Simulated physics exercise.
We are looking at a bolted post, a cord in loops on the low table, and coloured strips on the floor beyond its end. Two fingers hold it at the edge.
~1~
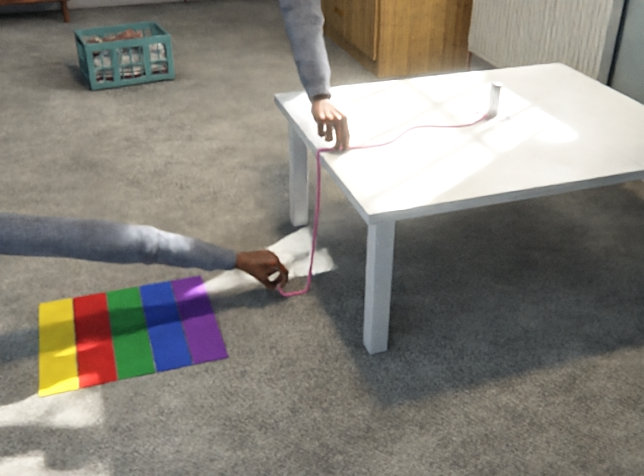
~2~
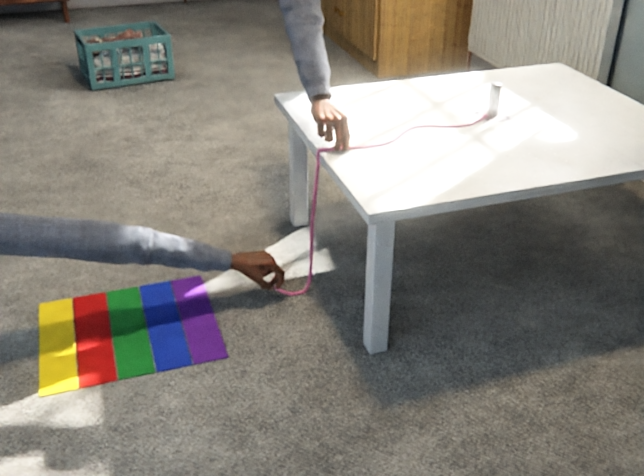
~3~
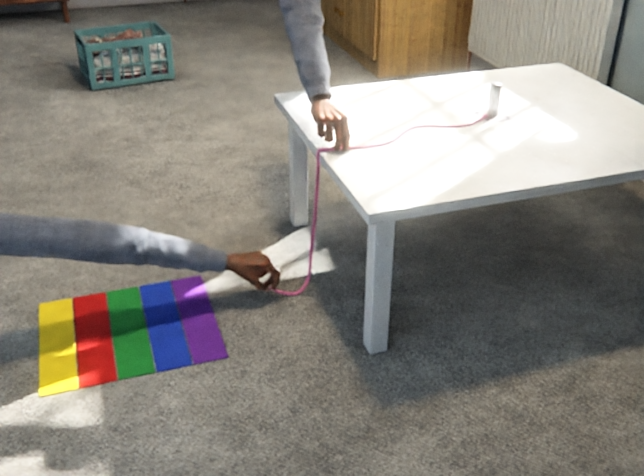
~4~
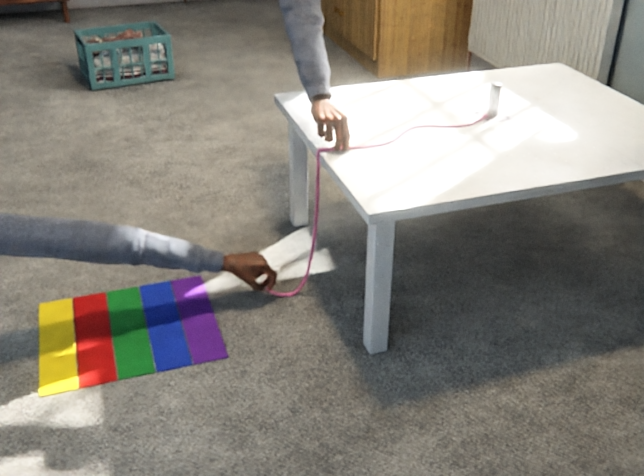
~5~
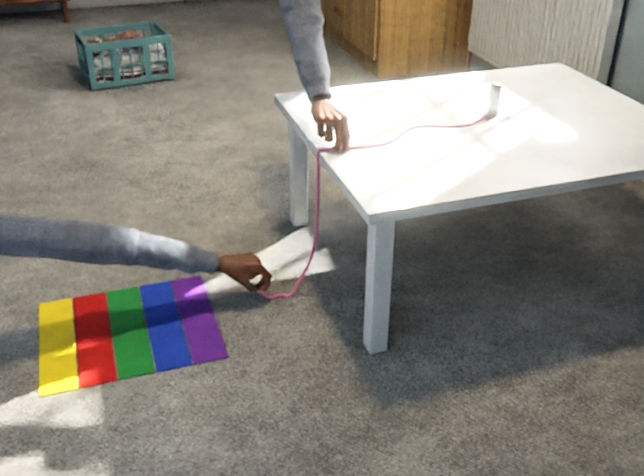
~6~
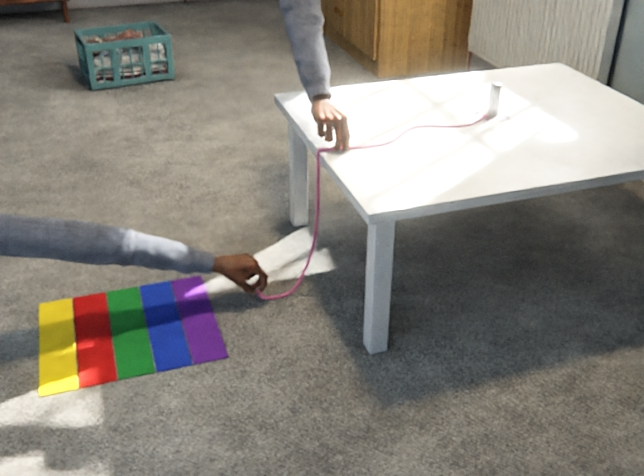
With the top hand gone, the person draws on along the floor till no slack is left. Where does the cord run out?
It halts on the blue strip.
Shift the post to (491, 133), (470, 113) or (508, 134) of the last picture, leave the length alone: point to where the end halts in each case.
Try by try, around (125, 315), (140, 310) and (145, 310).
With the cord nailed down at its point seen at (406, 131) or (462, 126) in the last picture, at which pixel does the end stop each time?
Near (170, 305) and (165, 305).
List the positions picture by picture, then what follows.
End (279, 286); purple (207, 344); blue (171, 351); green (134, 358); red (96, 366); yellow (58, 374), in the first frame.
End (274, 287); cord through (471, 124) (413, 128) (371, 147) (318, 165) (312, 226) (310, 278), in the second frame.
End (270, 288), in the third frame.
End (267, 288); cord through (471, 124) (413, 128) (371, 147) (318, 165) (316, 226) (305, 278), in the fourth frame.
End (261, 289), in the fifth frame.
End (258, 290); cord through (471, 124) (413, 128) (371, 147) (318, 165) (316, 226) (301, 278), in the sixth frame.
A little later, end near (213, 298); short of the strips.
Next, end near (180, 304); over purple.
When it is tight, end near (161, 308); over blue. Over blue.
